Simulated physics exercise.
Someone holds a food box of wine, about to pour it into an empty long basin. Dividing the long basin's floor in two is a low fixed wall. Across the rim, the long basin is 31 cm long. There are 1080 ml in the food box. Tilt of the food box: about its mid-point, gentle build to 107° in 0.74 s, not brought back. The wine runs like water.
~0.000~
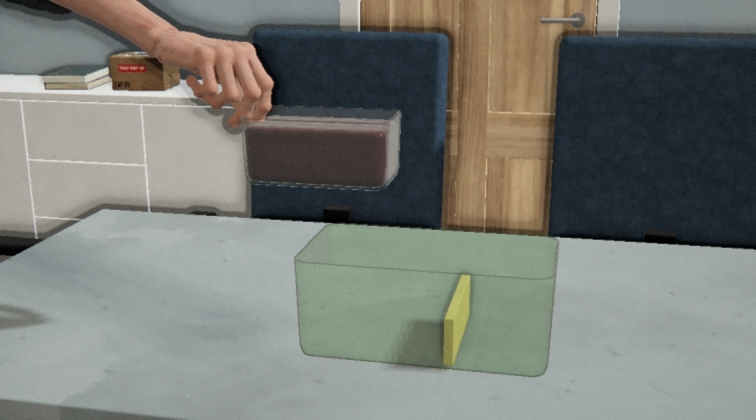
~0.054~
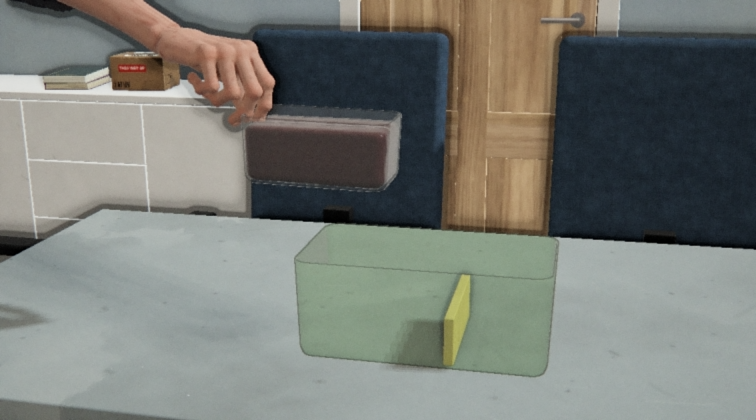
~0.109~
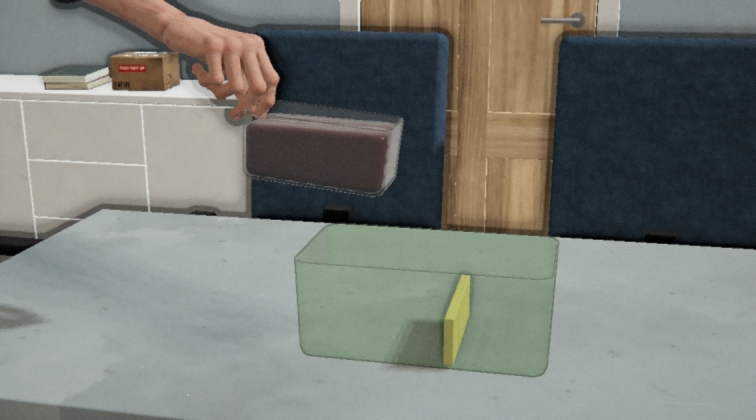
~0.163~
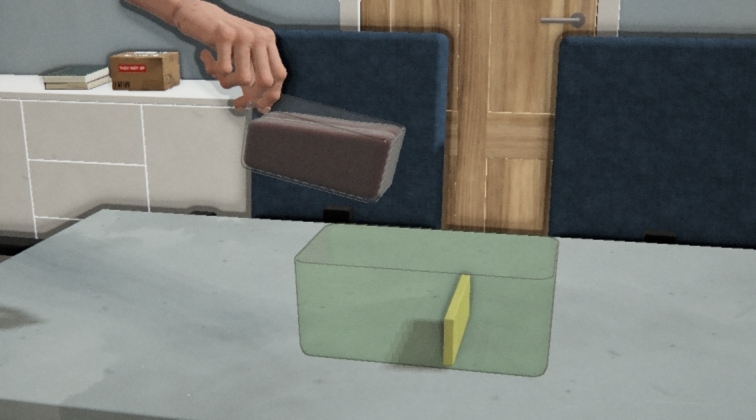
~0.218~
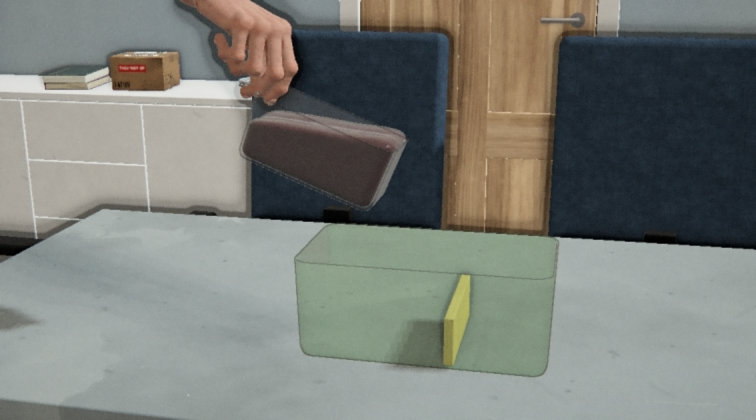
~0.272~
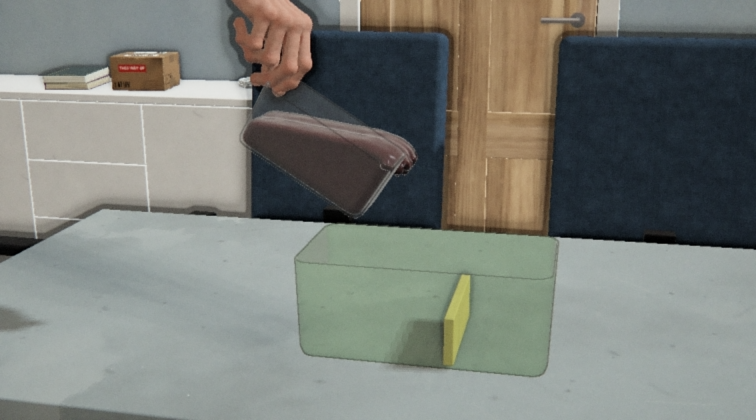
At the start, a hand holds a clear box of dark liquid level above a long, empty green basin with a yellow divider on a table. The hand gradually moves right as the box tilts, its right end lowering, until the slanted box has dark liquid at its right rim.
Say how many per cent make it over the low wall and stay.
About 20 per cent makes it over and stays.
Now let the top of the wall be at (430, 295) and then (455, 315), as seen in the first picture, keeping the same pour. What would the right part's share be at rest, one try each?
One try each: Around 50 percent and then around 30 percent.
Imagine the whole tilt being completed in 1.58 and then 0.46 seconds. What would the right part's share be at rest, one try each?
Respectively 45 and 10 %.
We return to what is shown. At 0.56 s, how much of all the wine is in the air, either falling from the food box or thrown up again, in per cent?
I'd say close to 28 per cent.
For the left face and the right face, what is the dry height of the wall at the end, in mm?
Looks like roughly 32 mm on the left and roughly 48 mm on the right.
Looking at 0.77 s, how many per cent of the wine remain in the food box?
Share remaining: Approx. 3 %.
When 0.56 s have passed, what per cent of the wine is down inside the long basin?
54 %, give or take.
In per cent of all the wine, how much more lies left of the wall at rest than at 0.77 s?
About 4 percent.
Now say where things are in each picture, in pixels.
In the first picture, it leans 0°; its right rim is at (394, 119); the wine meets the walls at (255, 121) and (394, 127); the long basin's rim runs from (311, 242) to (556, 259); the wall's top is at (458, 297).
In the second picture, it leans 1°; its right rim is at (395, 121); the wine meets the walls at (257, 120) and (394, 128).
In the third picture, it leans 6°; its right rim is at (397, 126); the wine meets the walls at (257, 119) and (396, 130).
In the fourth picture, it leans 12°; its right rim is at (399, 135); the wine meets the walls at (259, 118) and (398, 133).
In the fifth picture, it leans 21°; its right rim is at (400, 148); the wine meets the walls at (259, 118) and (400, 140); 2 per cent is over the edge.
In the sixth picture, it leans 32°; its right rim is at (399, 162); the wine meets the walls at (259, 116) and (390, 147); 8 per cent is over the edge.
After 0.56 s the tilt is 92° and 17 per cent is still to pour, 36 is left of the wall and 18 right of it.
After 0.77 s the tilt is 107° and 3 per cent is still to pour, 70 is left of the wall and 19 right of it.
After 1.00 s the tilt is 107° and 0 per cent is still to pour, 73 is left of the wall and 19 right of it.
After 1.24 s the tilt is 107° and 0 per cent is still to pour, 74 is left of the wall and 20 right of it.
In the end 74 per cent lies left of the wall, 20 right of it and 7 outside.
